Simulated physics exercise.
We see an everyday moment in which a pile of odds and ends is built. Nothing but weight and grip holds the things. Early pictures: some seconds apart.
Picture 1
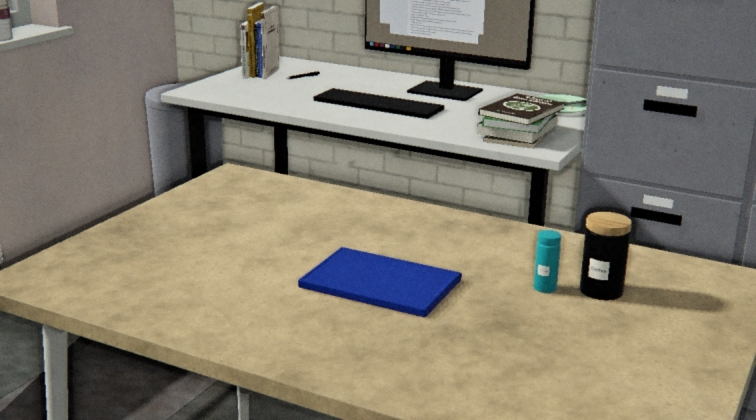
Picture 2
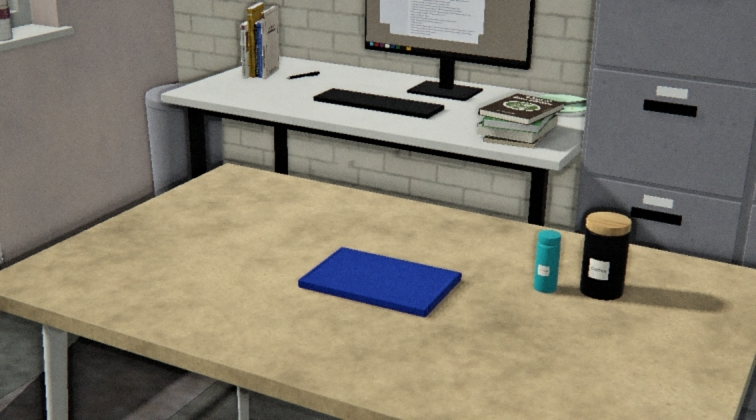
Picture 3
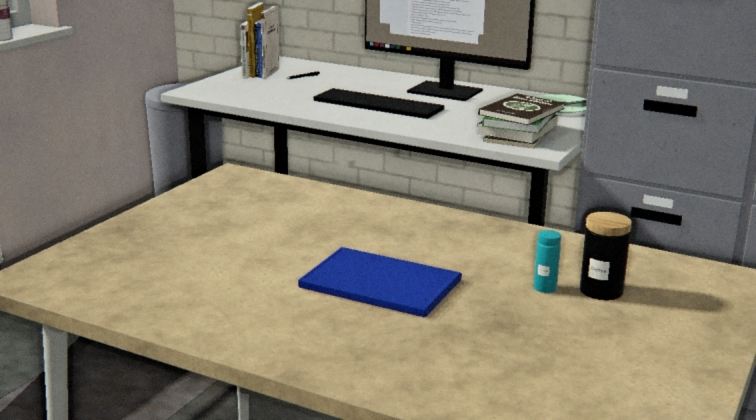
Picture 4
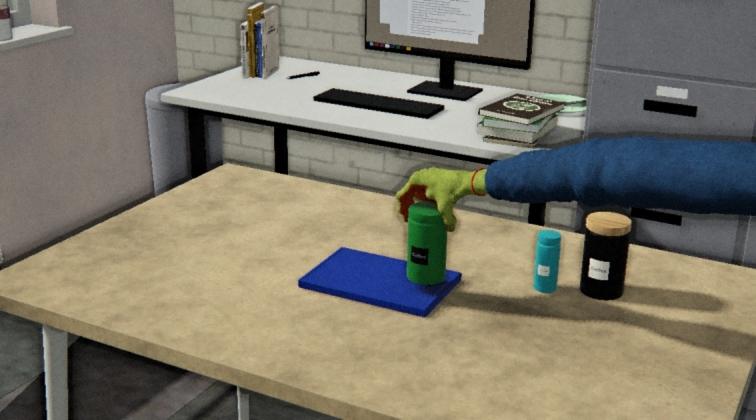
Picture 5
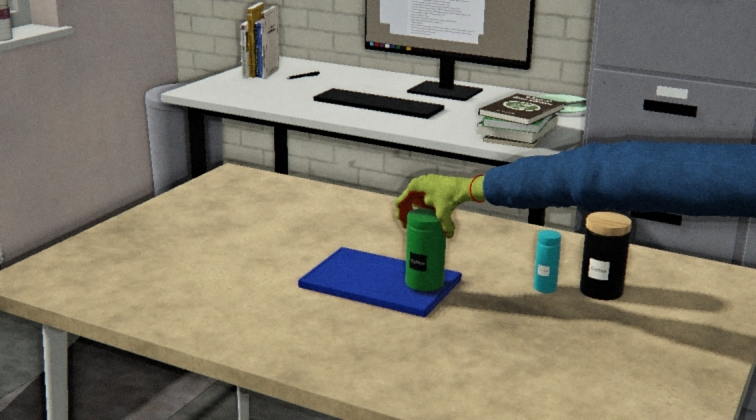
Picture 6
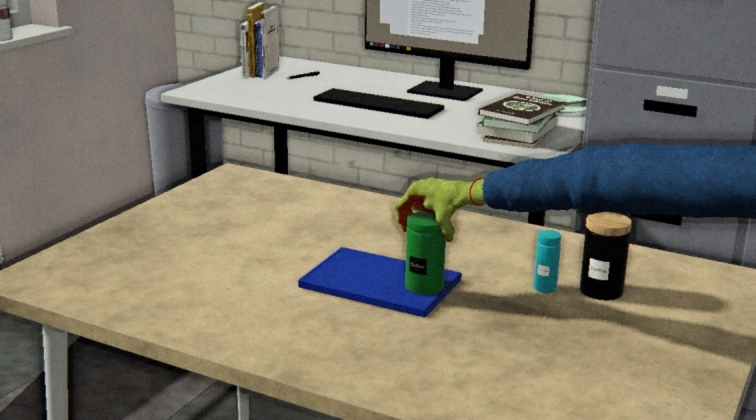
On a tan table in an office, a blue tray lay beside a turquoise shaker and a black jar; then a gloved hand reached in from the right and lowered a green jar onto the tray.
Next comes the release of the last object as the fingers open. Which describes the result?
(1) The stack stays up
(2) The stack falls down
Answer: 1.
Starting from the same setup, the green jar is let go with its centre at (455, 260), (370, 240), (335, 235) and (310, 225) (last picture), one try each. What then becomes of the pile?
Result per case: First toppled, second still standing, third still standing, fourth toppled.
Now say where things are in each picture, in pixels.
The last thing is not in view yet; turquoise shaker (548, 261), in the first frame.
The last thing is not in view yet; black jar (605, 256), in the second frame.
The last thing is not in view yet; blue tray (381, 280), in the third frame.
On its way; green jar (428, 243); turquoise shaker (548, 261), in the fourth frame.
On its way; green jar (426, 249); black jar (605, 256), in the fifth frame.
In place under the hand; green jar (426, 252); blue tray (381, 280), in the sixth frame.
Then, 0.50 s past the last view, nothing moves.
Then, 1.30 s past the last view, green jar resting near (426, 253).
Finally, all 4 still in place. Final places as the last picture's camera would see them, green jar near (426, 253). The pile keeps its balance.
